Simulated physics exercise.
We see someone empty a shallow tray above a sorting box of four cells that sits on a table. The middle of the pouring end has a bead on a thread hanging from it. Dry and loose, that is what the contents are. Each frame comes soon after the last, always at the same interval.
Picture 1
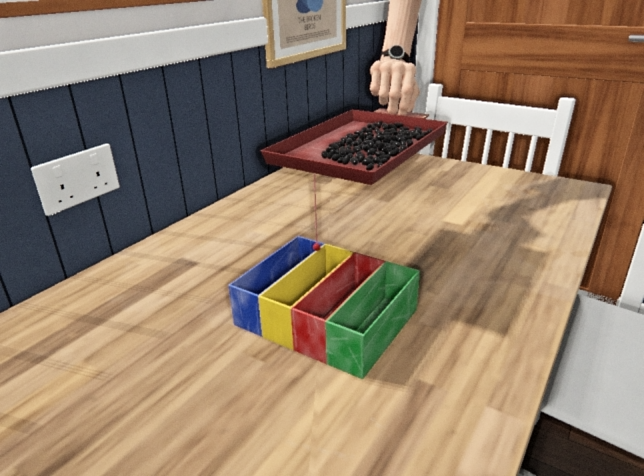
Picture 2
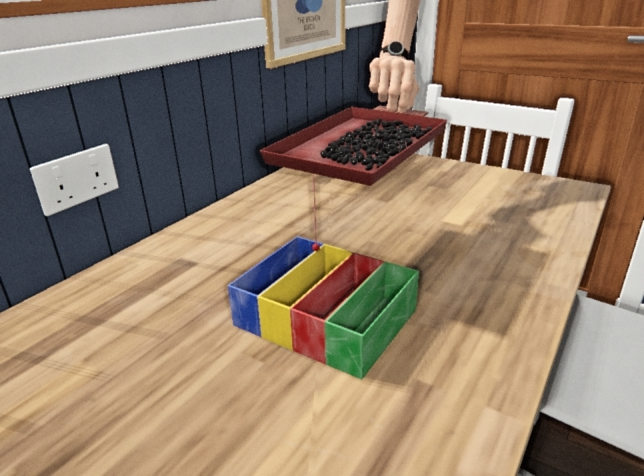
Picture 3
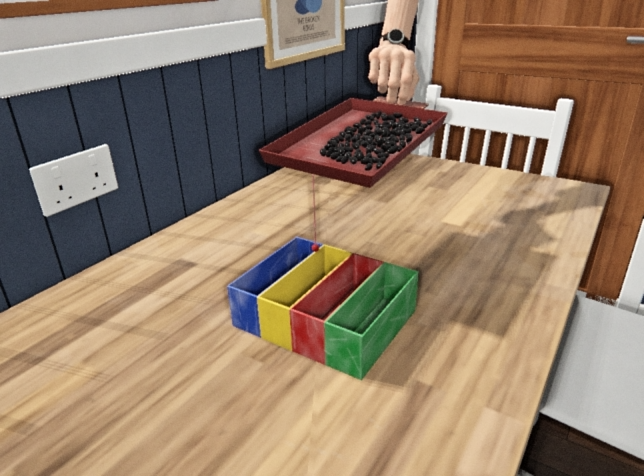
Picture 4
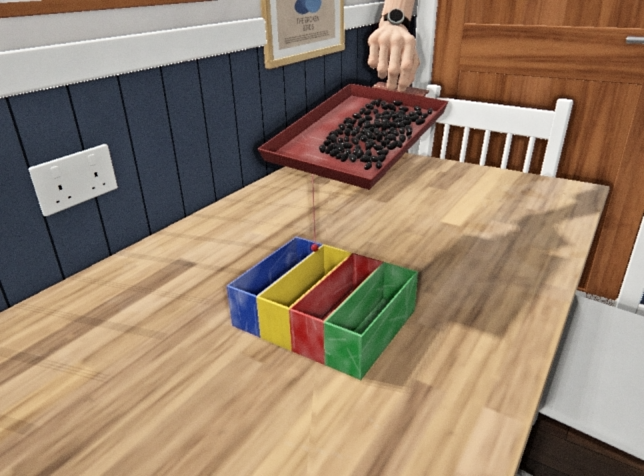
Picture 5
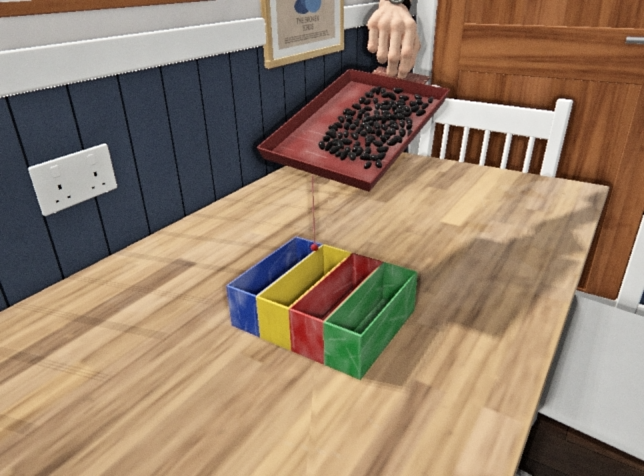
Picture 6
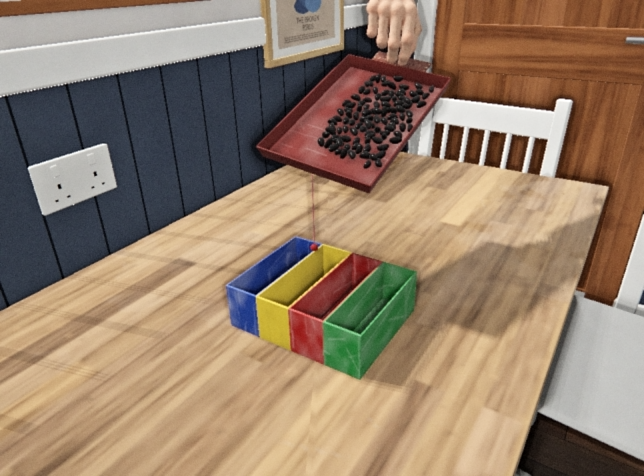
Red tray of black beans tilting gradually toward its lower right corner, held by a hand above a four-coloured sorting box.
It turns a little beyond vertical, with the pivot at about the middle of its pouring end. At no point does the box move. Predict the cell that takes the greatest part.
I would say the red cell.
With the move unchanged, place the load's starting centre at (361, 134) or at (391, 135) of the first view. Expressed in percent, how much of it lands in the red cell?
Try 1: 50 %; try 2: 60 %.
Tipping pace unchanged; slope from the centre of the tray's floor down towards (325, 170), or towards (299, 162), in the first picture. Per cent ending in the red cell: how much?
Shares, approx.: 30 %, then 0 %.
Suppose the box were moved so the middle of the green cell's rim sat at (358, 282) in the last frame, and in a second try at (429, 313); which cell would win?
The green cell, then yellow.
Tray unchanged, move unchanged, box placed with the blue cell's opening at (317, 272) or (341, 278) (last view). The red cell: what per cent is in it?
The first try gives 10 per cent, the second 0 per cent.
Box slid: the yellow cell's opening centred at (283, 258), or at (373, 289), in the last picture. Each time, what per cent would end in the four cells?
First 70 %, then 80 %.
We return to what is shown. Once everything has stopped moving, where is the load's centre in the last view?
Around (332, 324), give or take.
Shortly afterwards, tray tipped steeply; the whole lot on the tray.
Next, tray tipped past a quarter turn; near a quarter on the tray; near a quarter in the red cell; a little in the green cell; a little in the yellow cell; only a few in the blue cell; near a third falling or outside the box.
Some moments later, tray tipped past a quarter turn; near half in the red cell; near a quarter in the green cell; near a quarter in the yellow cell; only a few in the blue cell; only a few falling or outside the box.
In the end, tray tipped past a quarter turn; near half in the red cell; near a quarter in the green cell; near a quarter in the yellow cell; only a few in the blue cell; only a few outside the box.
